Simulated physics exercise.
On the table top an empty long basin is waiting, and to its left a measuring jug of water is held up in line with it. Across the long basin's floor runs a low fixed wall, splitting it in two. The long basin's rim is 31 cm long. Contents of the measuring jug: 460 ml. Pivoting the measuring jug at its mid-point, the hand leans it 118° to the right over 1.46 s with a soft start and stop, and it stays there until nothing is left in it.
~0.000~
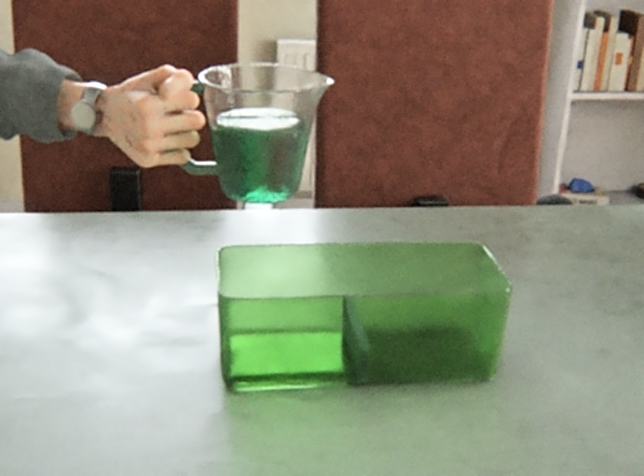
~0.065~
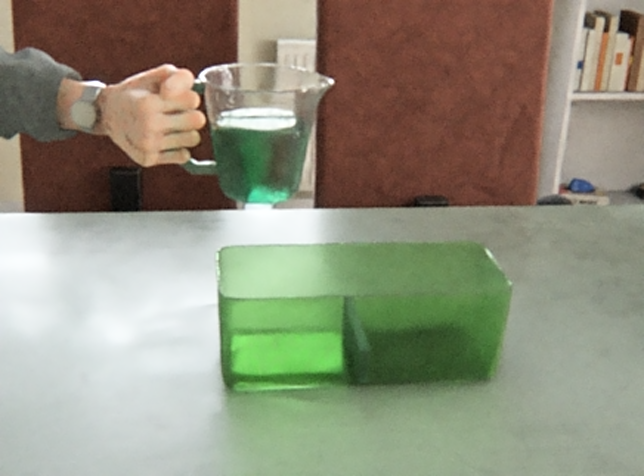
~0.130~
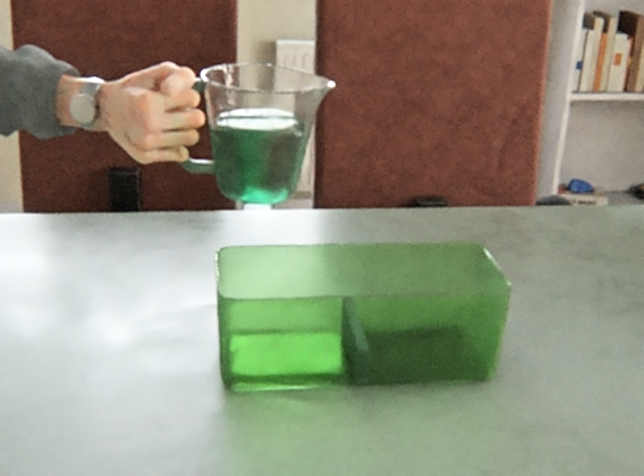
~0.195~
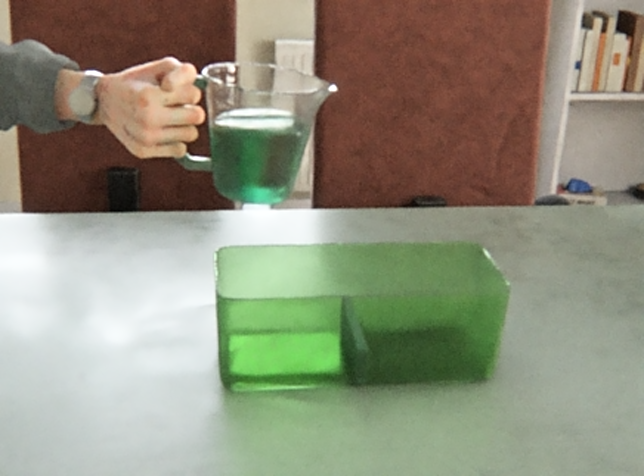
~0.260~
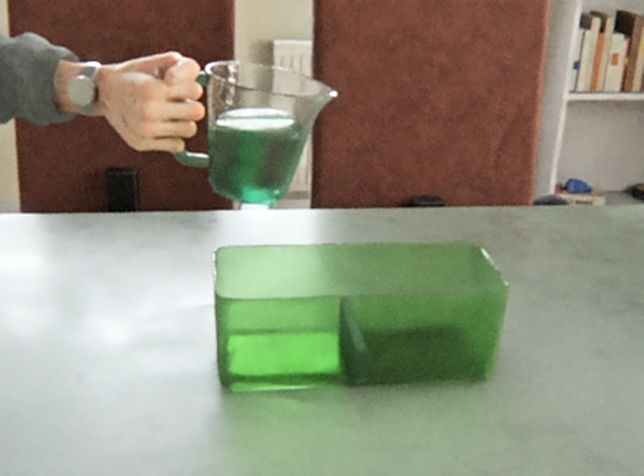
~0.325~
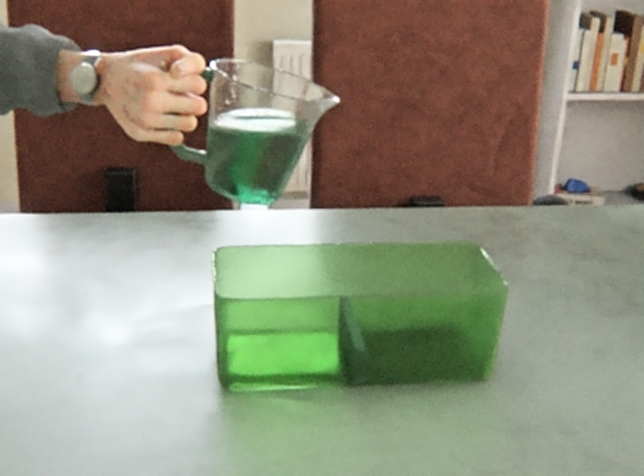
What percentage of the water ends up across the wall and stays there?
About 76 per cent.
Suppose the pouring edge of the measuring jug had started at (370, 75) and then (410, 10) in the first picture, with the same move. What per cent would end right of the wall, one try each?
It comes to 90 per cent, and then 60 per cent.
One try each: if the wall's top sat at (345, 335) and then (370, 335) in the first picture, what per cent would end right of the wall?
I'd put it at about 85 per cent for the first and about 60 per cent for the second.
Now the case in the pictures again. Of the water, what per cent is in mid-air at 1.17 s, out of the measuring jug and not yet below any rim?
Near 14 percent.
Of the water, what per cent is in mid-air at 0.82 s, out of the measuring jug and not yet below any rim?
Roughly 14 percent.
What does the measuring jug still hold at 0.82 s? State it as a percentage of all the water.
Roughly 84 per cent.
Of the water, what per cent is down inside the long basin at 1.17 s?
Value: Approx. 74 %.
By 0.82 s the tilt is 70° and 84 per cent is still to pour, 0 is left of the wall and 2 right of it.
By 1.17 s the tilt is 107° and 11 per cent is still to pour, 6 is left of the wall and 68 right of it.
By 1.55 s the tilt is 118° and 0 per cent is still to pour, 22 is left of the wall and 76 right of it.
By 1.96 s the tilt is 118° and 0 per cent is still to pour, 22 is left of the wall and 76 right of it.
At rest 22 per cent lies left of the wall, 76 right of it and 2 outside.
